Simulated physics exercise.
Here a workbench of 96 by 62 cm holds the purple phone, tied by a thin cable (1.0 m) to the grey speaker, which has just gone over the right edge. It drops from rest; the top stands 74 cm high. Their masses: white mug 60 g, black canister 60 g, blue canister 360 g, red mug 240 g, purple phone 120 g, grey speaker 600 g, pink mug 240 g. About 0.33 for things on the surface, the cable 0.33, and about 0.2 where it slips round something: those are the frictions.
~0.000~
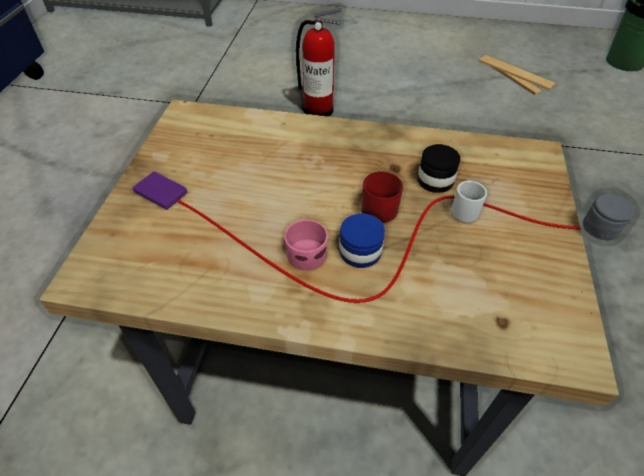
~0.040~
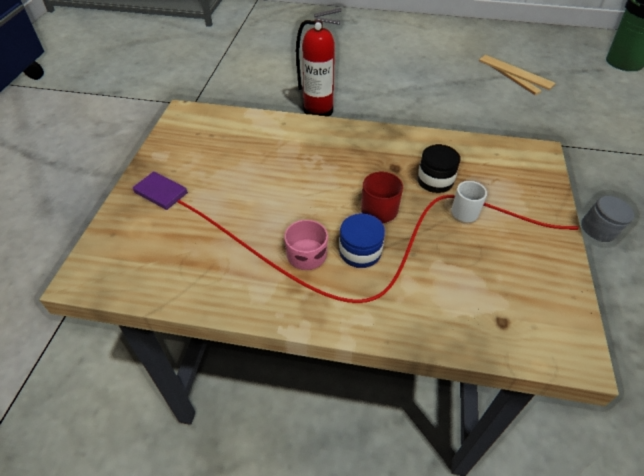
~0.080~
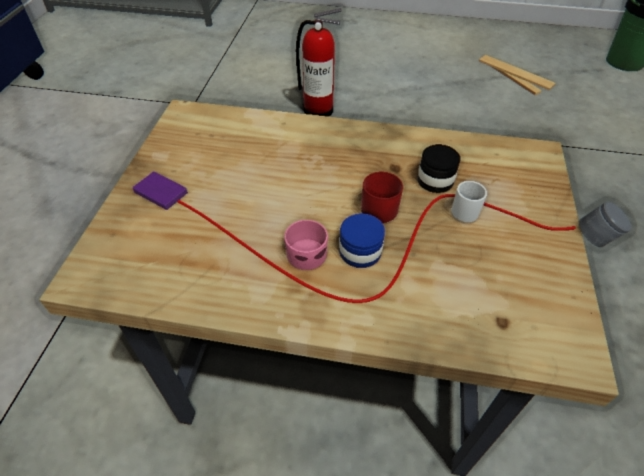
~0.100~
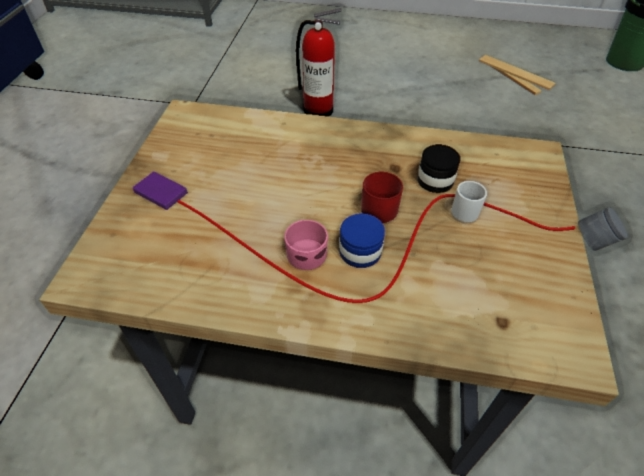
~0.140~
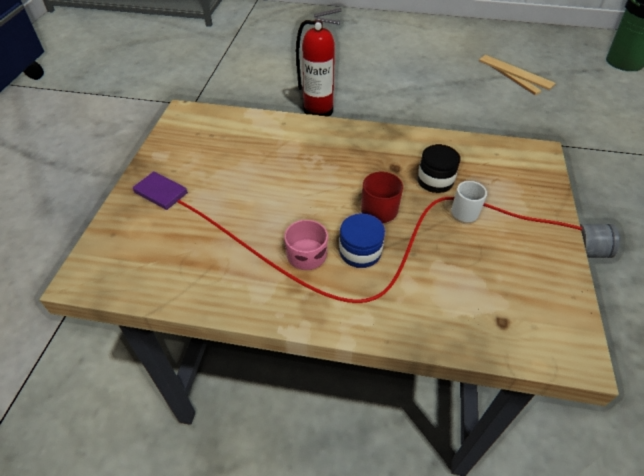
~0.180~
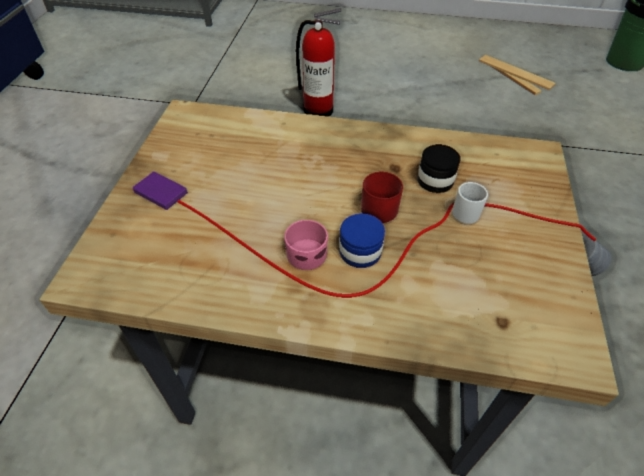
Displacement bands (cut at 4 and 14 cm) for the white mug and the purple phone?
The white mug will go a long way. The purple phone will go a long way.
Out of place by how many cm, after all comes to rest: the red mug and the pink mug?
For the red mug it's 0 cm, while the pink mug comes to 6 cm.
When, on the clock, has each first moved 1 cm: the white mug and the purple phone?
For the white mug it's 0.20 s, while the purple phone gets there at 0.26 s.
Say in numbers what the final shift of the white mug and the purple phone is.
White mug over the edge, purple phone over the edge.
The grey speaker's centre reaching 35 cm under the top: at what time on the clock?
0.36 s.
At 0.4 s, the cable's tail end at (298, 259); white mug 32 cm off its start, purple phone 29 cm off its start, pink mug 5 cm off its start.
At 0.7 s, the cable's tail end at (529, 337); purple phone 75 cm off its start, white mug over the edge, grey speaker over the edge.
At 0.9 s, the cable has left the top; purple phone over the edge, white mug over the edge, grey speaker over the edge.
At 1.2 s, the cable has left the top; purple phone over the edge, white mug over the edge, grey speaker over the edge.
At 2.4 s, the cable has left the top; purple phone over the edge, white mug over the edge, grey speaker over the edge, pink mug 6 cm off its start at (323, 215).
